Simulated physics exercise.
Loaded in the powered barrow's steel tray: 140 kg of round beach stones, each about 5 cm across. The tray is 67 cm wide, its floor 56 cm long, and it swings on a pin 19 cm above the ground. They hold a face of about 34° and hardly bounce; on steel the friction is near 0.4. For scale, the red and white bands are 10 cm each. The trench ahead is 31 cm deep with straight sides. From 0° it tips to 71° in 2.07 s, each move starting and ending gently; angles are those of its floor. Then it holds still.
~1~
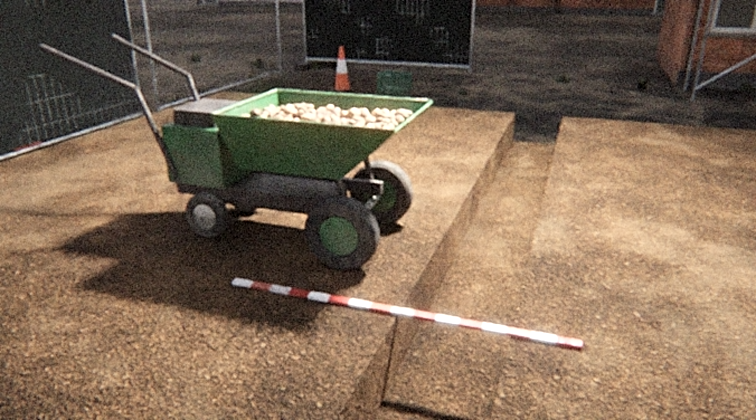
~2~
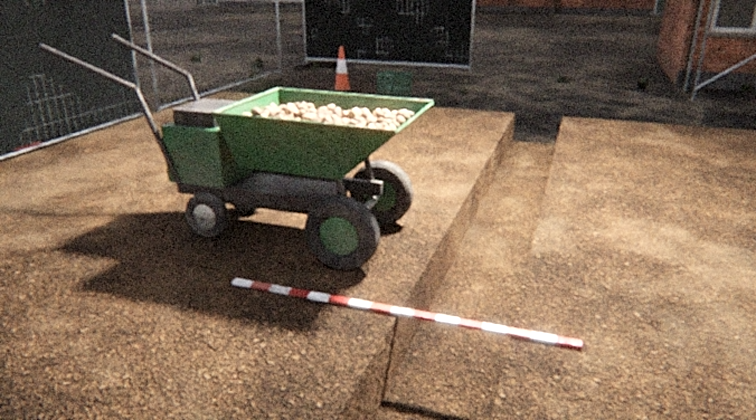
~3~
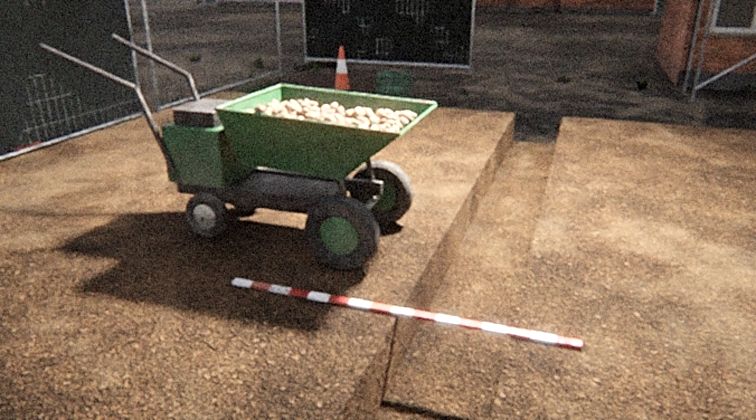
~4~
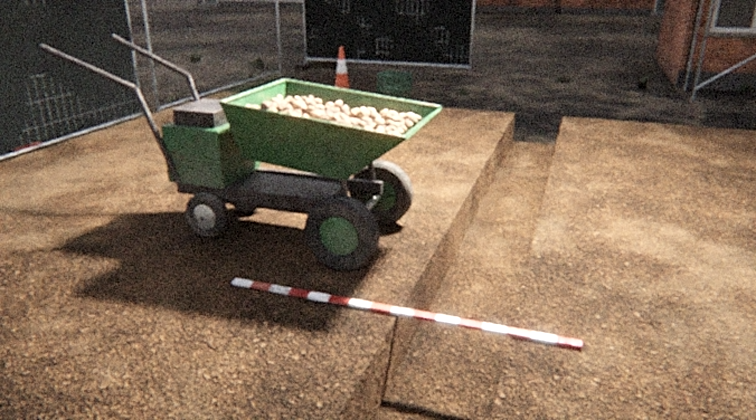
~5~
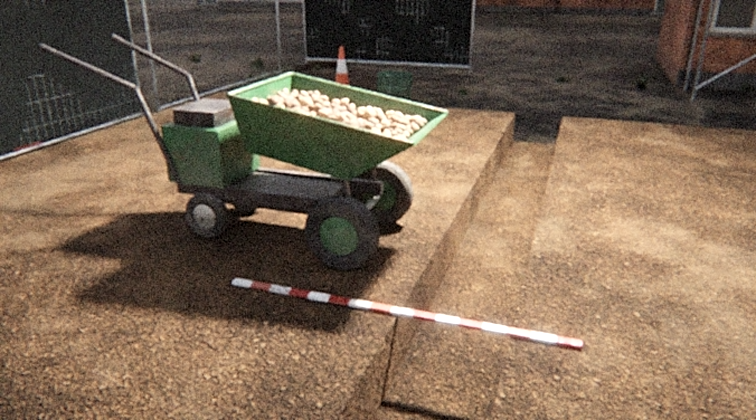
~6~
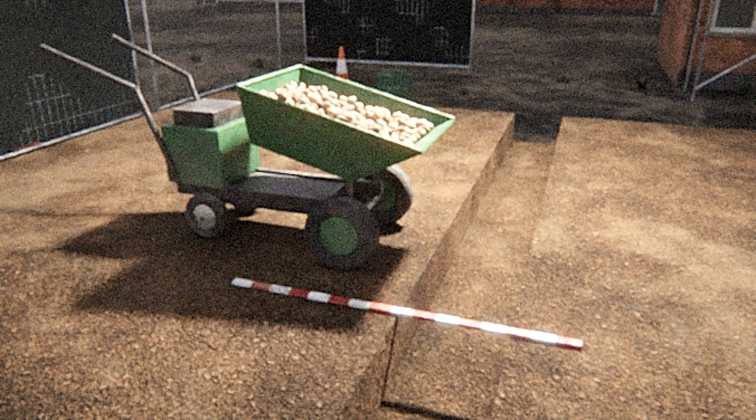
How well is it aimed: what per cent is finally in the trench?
Close to 82 in a hundred.
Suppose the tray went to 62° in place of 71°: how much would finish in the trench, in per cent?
It would be near 75 per cent.
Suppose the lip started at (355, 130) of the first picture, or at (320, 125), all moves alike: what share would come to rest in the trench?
About 100 and 90 per cent.
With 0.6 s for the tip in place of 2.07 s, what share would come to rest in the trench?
It would be near 65 per cent.
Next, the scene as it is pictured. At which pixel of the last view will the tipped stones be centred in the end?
Their middle is at about (497, 304).
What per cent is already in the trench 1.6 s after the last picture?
About 70 per cent by then.
Then, 0.9 s after the last picture the floor is at 60°, 92 % in the tray, 8 % in the trench; the foremost stones are at (513, 255).
Then, 1.6 s after the last picture the floor is at 71°, 12 % in the tray, 70 % in the trench, 18 % past the trench; the foremost stones are at (653, 285).
Then, 1.9 s after the last picture the floor is at 71°, 0 % in the tray, 82 % in the trench, 18 % past the trench; the foremost stones are at (703, 283).
Then, 3.9 s after the last picture the floor is at 71°, 0 % in the tray, 82 % in the trench, 18 % past the trench; the foremost stones are at (715, 276).
